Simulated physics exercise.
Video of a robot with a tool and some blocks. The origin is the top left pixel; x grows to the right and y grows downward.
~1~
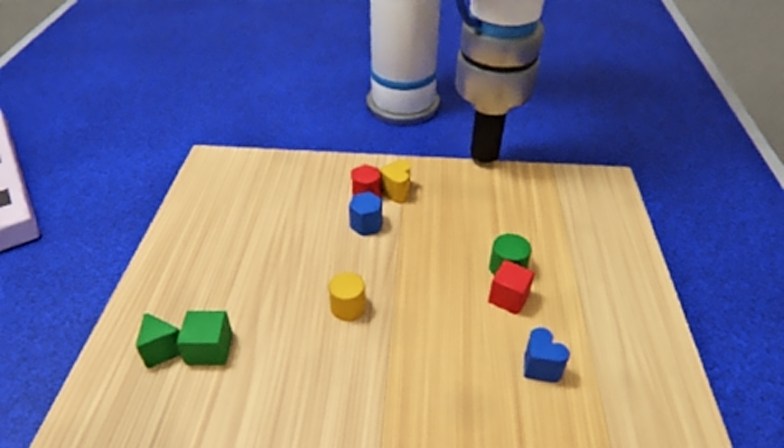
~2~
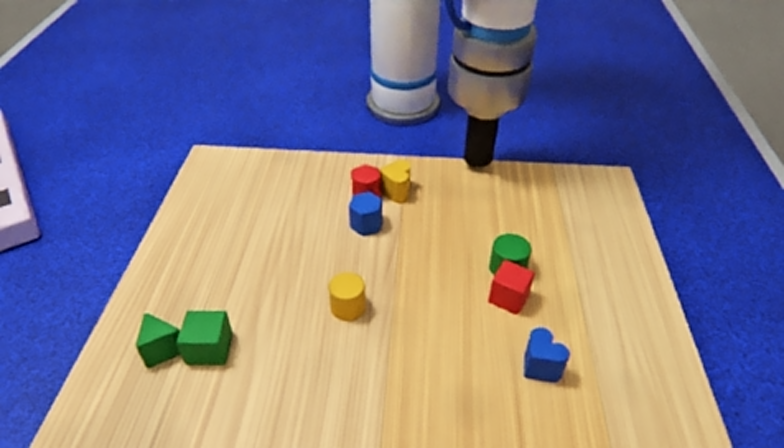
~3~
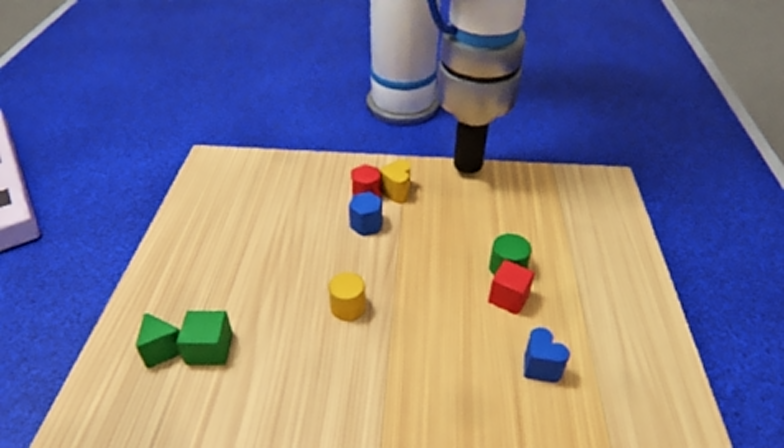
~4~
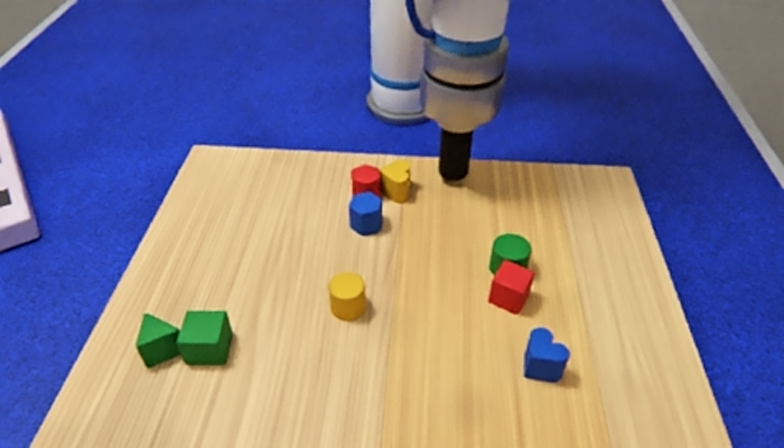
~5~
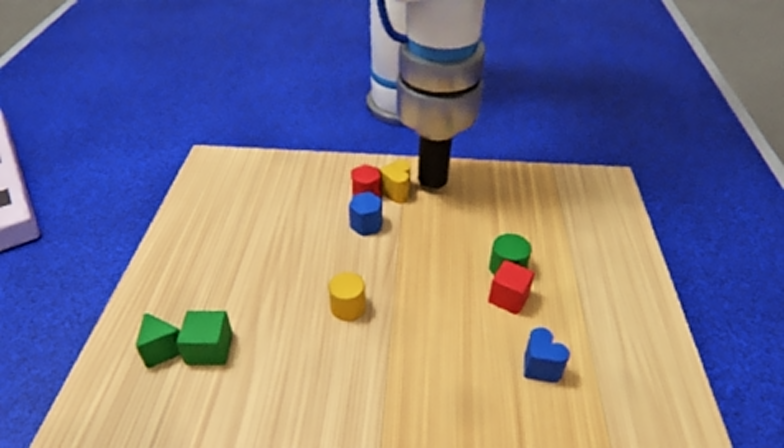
A robot arm moves its black-tipped tool left toward the yellow heart block while all blocks stay still.
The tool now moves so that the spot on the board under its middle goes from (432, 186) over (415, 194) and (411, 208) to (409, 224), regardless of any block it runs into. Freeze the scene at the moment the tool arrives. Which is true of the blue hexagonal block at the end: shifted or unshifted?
Answer: Unmoved.
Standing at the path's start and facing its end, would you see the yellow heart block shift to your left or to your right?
It is pushed towards the right-hand side.
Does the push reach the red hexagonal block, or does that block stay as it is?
It leaves its spot.
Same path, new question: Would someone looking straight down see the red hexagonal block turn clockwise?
Going by the path, no.
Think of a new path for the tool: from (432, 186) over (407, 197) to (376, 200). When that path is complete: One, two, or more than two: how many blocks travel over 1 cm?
Shifted over 1 cm: Two.
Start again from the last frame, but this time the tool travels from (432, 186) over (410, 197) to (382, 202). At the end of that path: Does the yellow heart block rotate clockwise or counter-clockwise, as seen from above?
From above, it turns clockwise.
On the path given first. Halfway along, tool (412, 194); red hexagonal block (356, 174), turned 20° anticlockwise; yellow heart block (385, 172), turned 15° clockwise.
At the end, tool (410, 216); red hexagonal block (356, 174), turned 20° anticlockwise; blue hexagonal block unmoved; yellow heart block (385, 172), turned 15° clockwise.
